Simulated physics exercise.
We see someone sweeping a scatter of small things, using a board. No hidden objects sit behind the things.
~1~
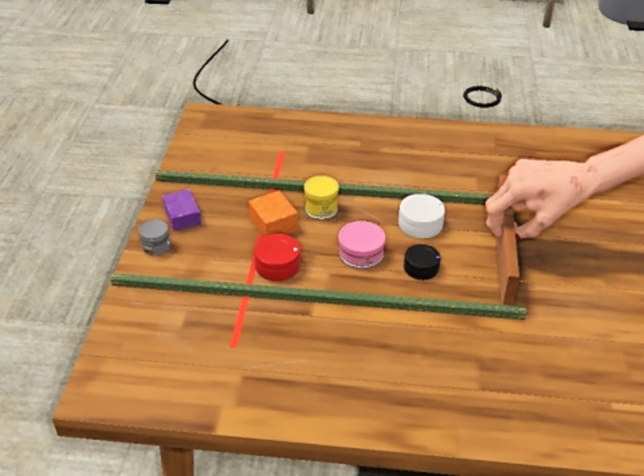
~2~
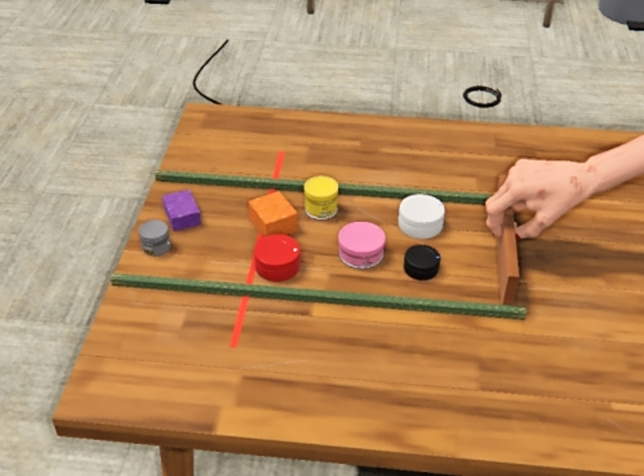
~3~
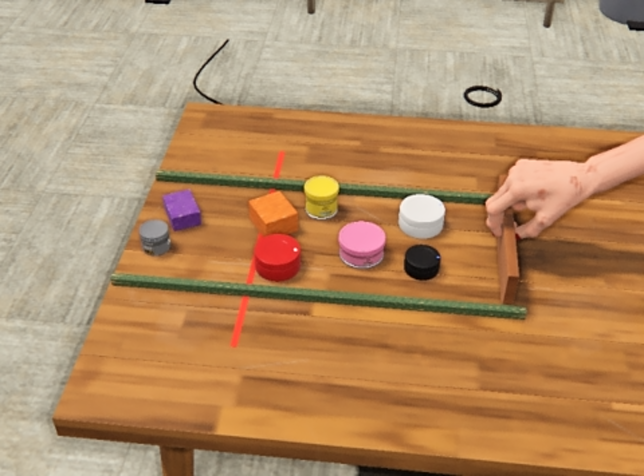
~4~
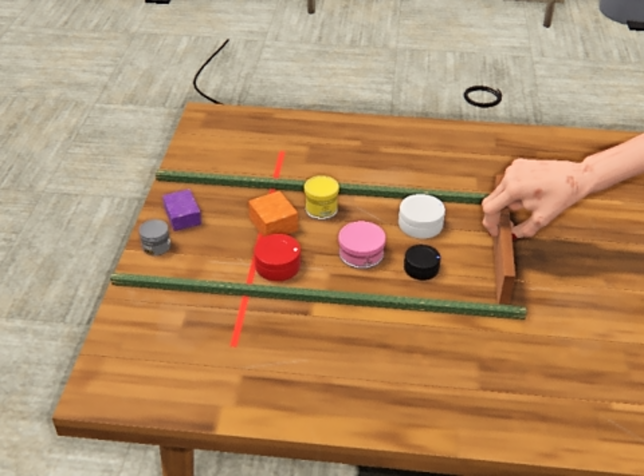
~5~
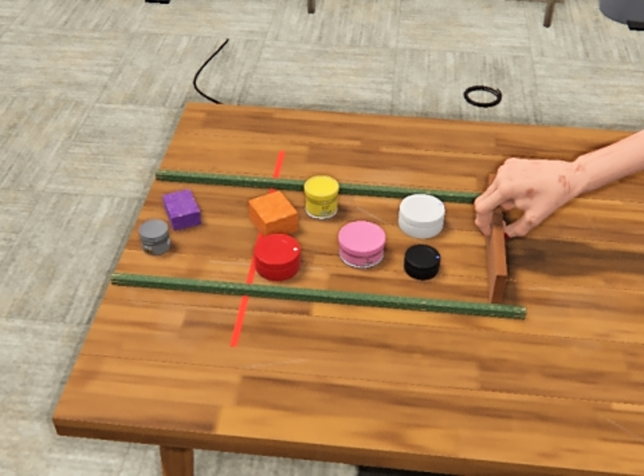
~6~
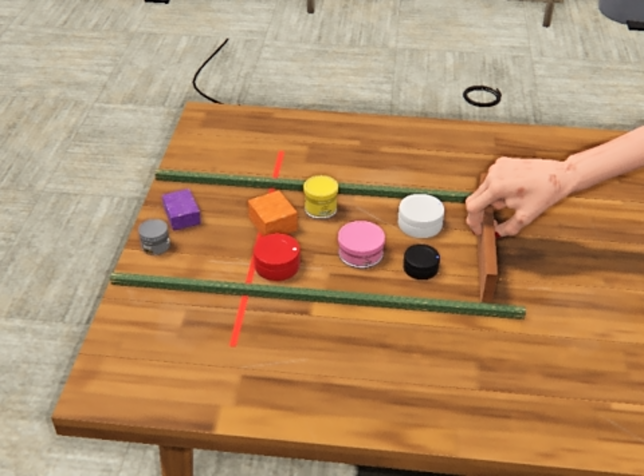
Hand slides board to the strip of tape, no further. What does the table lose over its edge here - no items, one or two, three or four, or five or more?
Those that leave the table: Not one.
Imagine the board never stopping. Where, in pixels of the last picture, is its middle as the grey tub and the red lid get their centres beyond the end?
The middle is at (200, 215) when it's the grey tub, and at (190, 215) when it's the red lid.
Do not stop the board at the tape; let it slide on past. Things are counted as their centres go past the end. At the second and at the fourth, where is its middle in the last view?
Near (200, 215) and (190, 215).
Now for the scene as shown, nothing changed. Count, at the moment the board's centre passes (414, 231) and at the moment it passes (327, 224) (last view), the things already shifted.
First 3, after that 6.
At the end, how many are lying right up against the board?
That would be 2 of them.
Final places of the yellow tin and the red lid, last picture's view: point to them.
The yellow tin ends up near (219, 184), and the red lid near (196, 261).
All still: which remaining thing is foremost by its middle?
That is the purple block.
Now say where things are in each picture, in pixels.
In the first frame, grey tub (155, 238); purple block (182, 210); orange block (273, 216); board (506, 239); tape (261, 237).
In the second frame, purple block (182, 210); yellow tin (321, 198).
In the third frame, orange block (273, 216); black lid (422, 262).
In the fourth frame, grey tub (155, 238); white lid (422, 216).
In the fifth frame, purple block (182, 210); red lid (277, 257).
In the sixth frame, grey tub (155, 238); purple block (181, 209); orange block (273, 216); board (486, 237); tape (260, 236).
Early on, none off yet; grey tub at rest near (155, 238); purple block at rest near (181, 209); orange block at rest near (273, 216).
A while later, none off yet; grey tub at rest near (155, 238); purple block at rest near (181, 209); orange block travelled a little near (264, 211).
Finally, the number that fall off is zero.
